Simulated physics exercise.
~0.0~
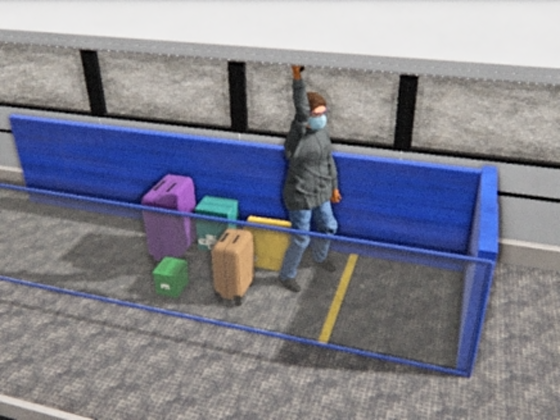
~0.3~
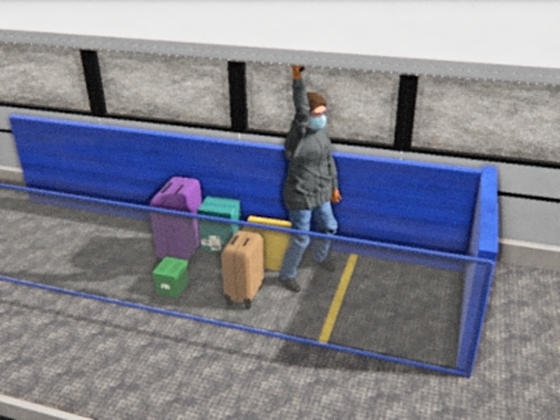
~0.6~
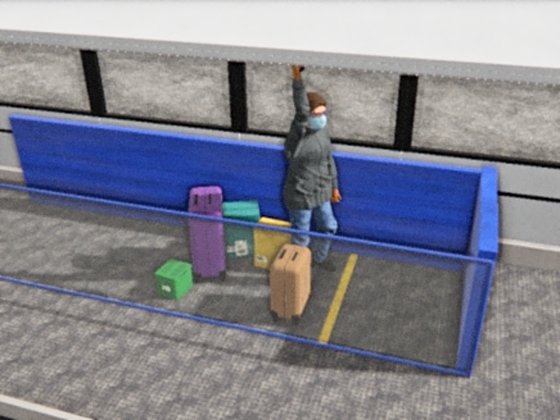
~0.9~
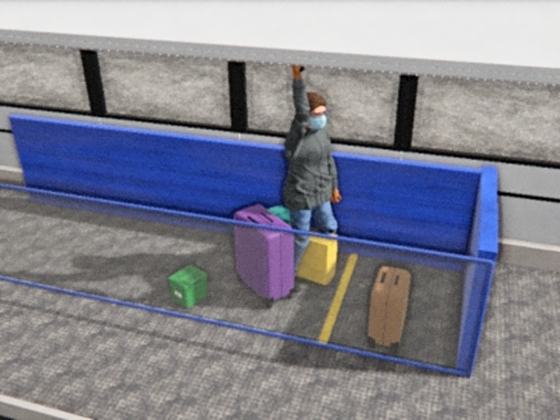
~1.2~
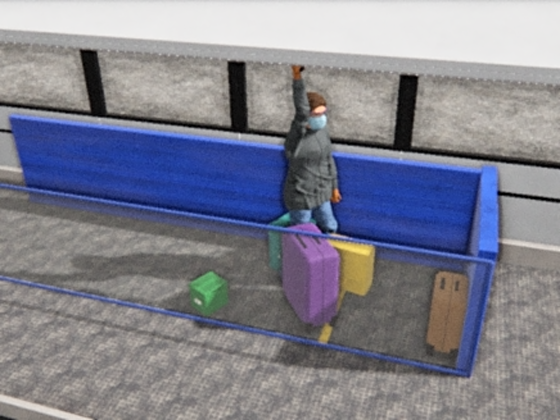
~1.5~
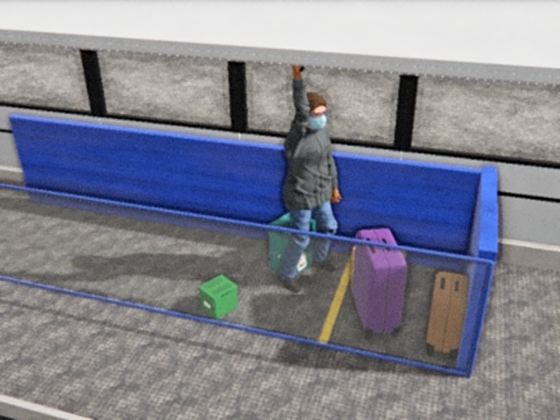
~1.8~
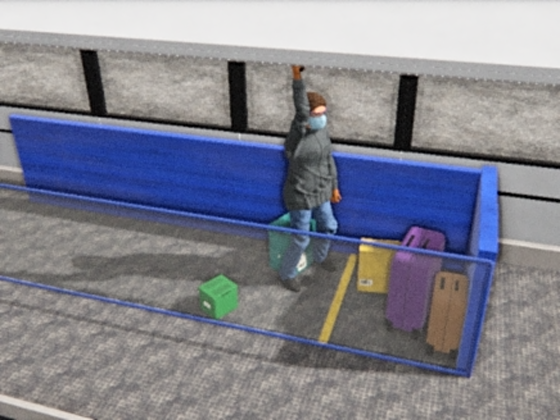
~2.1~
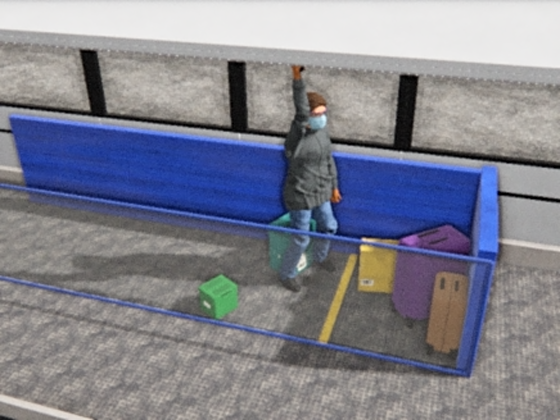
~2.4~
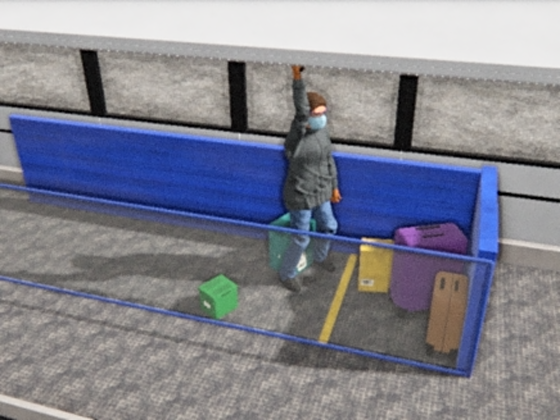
A masked passenger held one arm raised and stayed put while the luggage around them slid right, the brown and purple cases and yellow box crossing the yellow line to rest at the right end, while the teal bag and green box stopped short.
